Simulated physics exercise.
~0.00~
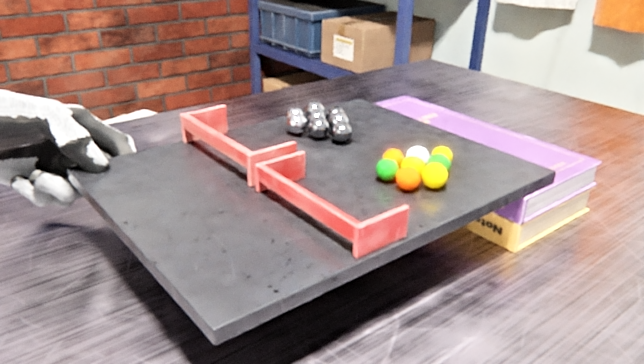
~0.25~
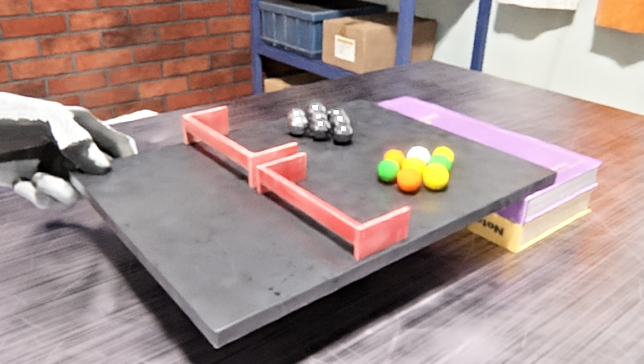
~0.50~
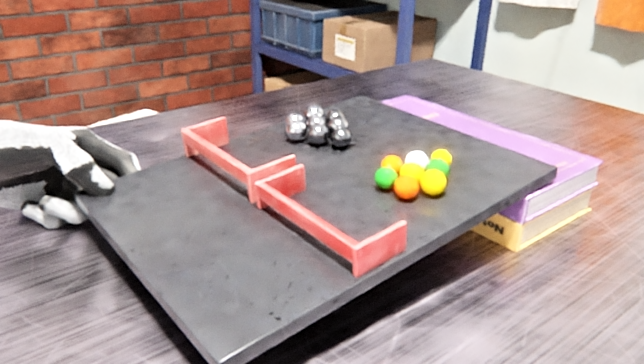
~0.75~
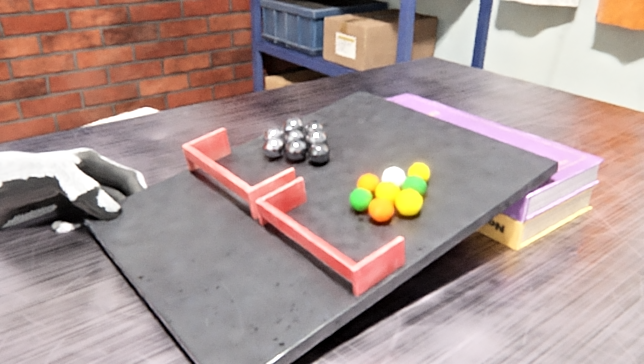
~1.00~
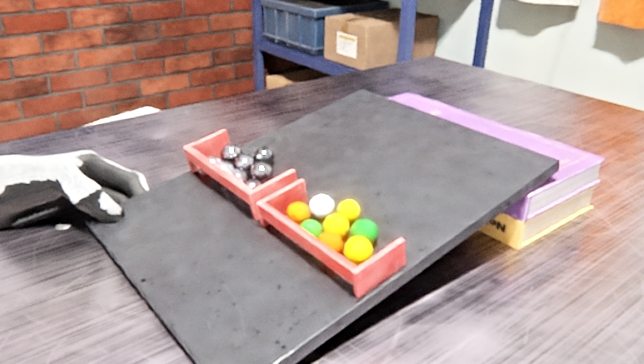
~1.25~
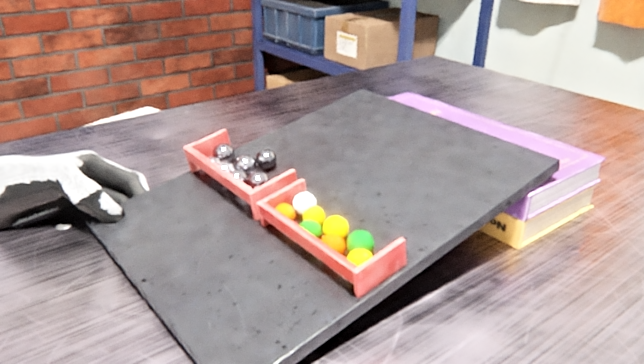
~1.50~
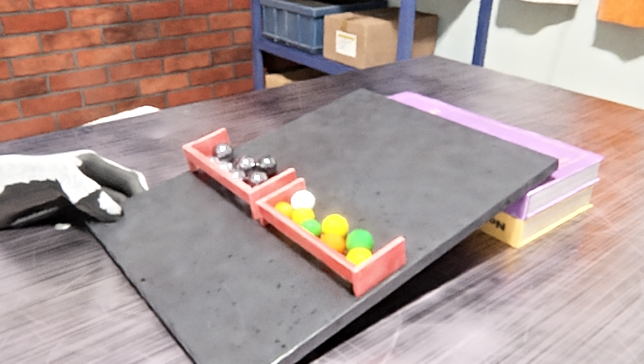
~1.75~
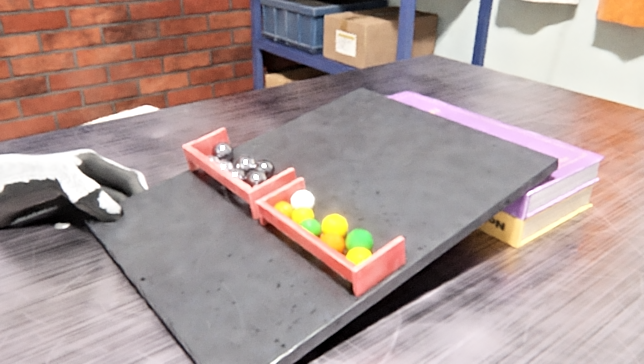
A dark board propped on books at its right end tilted down to the left as a gloved hand lowered its near side, and the colored balls and shiny dark balls rolled into the two red trays, where they settled and stayed.
